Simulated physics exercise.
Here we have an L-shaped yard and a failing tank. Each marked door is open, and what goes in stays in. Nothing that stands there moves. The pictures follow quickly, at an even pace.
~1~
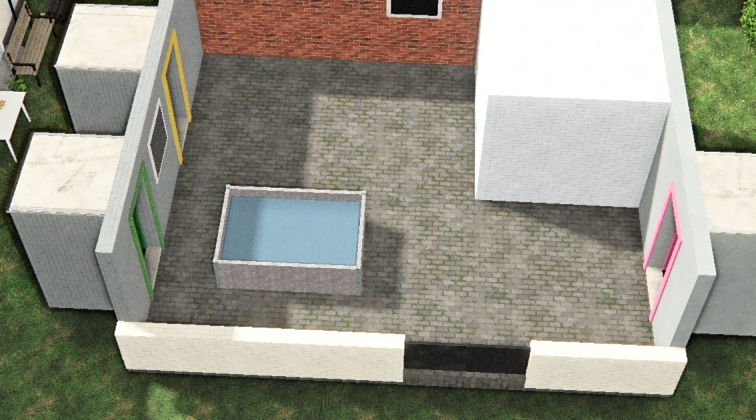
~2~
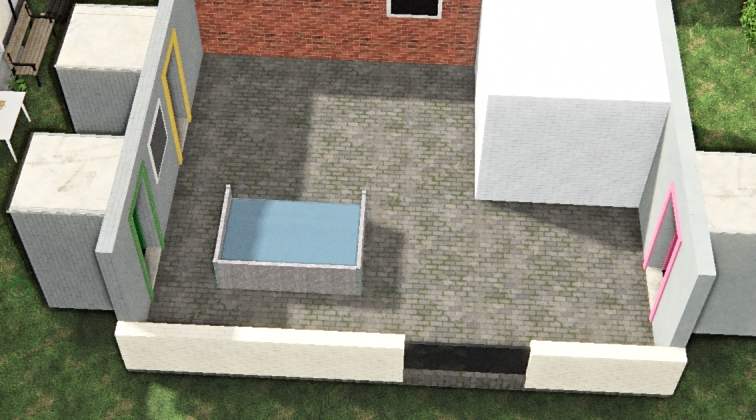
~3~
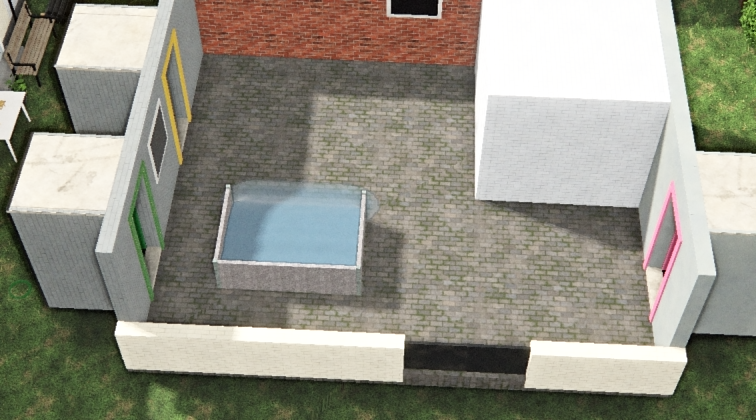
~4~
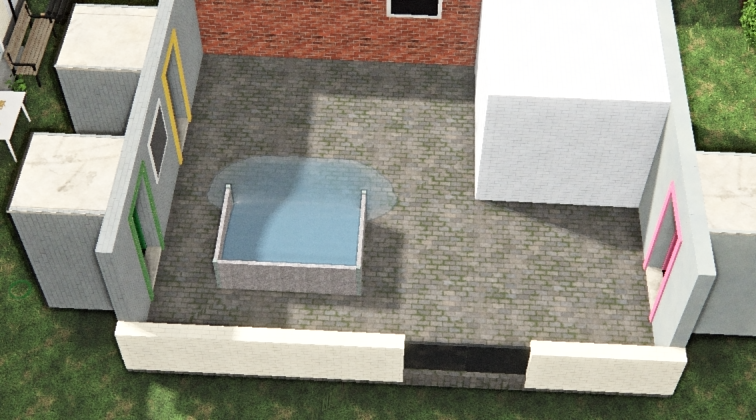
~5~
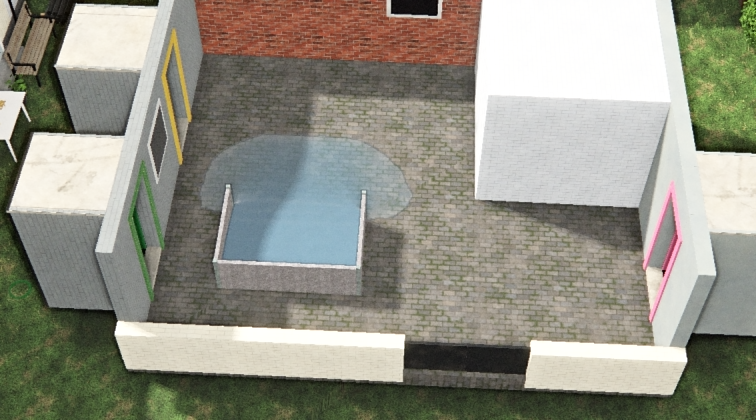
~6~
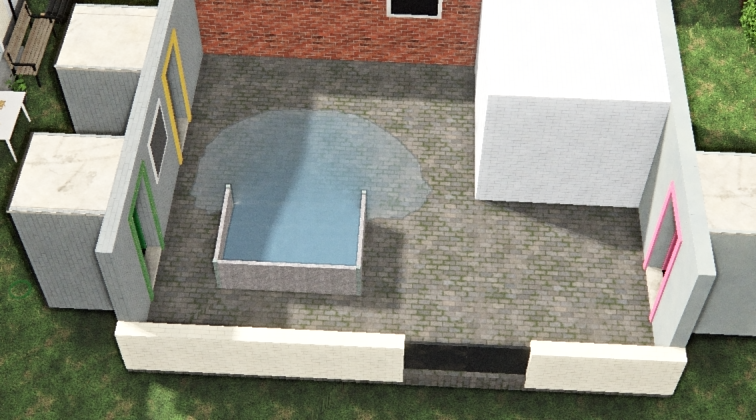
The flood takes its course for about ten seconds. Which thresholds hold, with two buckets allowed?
In the end: The yellow door holds within the limit; the green door holds within the limit; the pink door holds within the limit.
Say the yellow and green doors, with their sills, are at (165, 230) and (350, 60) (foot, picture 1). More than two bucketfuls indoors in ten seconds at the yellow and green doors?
My reading: Yellow door lets less in, green door goes over.
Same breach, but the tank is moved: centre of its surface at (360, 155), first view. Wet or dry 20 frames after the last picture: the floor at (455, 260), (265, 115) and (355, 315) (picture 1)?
As listed: Awash, under water, clear.
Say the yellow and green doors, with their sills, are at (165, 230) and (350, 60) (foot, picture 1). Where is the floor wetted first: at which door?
That is the green-painted one.
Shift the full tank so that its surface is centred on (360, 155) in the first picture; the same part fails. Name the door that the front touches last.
Last comes the pink-painted one.
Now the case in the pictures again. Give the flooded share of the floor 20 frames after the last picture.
About 45 per cent.
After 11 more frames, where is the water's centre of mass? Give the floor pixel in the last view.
Roughly at (313, 139).
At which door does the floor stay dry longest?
It is the pink one.
A moment on, water covers 40 % of the floor; the yellow door wet at the sill, nothing in, the green door not reached, the pink door not reached.
Next, water covers 45 % of the floor; the yellow door wet at the sill, nothing in, the green door not reached, the pink door not reached.
Then, water covers 45 % of the floor; the yellow door wet at the sill, nothing in, the green door not reached, the pink door not reached.
Later, water covers 70 % of the floor; the yellow door wet at the sill, nothing in, the green door wet at the sill, nothing in, the pink door not reached.
In the end, water covers 90 % of the floor; the yellow door wet at the sill, nothing in, the green door wet at the sill, nothing in, the pink door wet at the sill, nothing in.
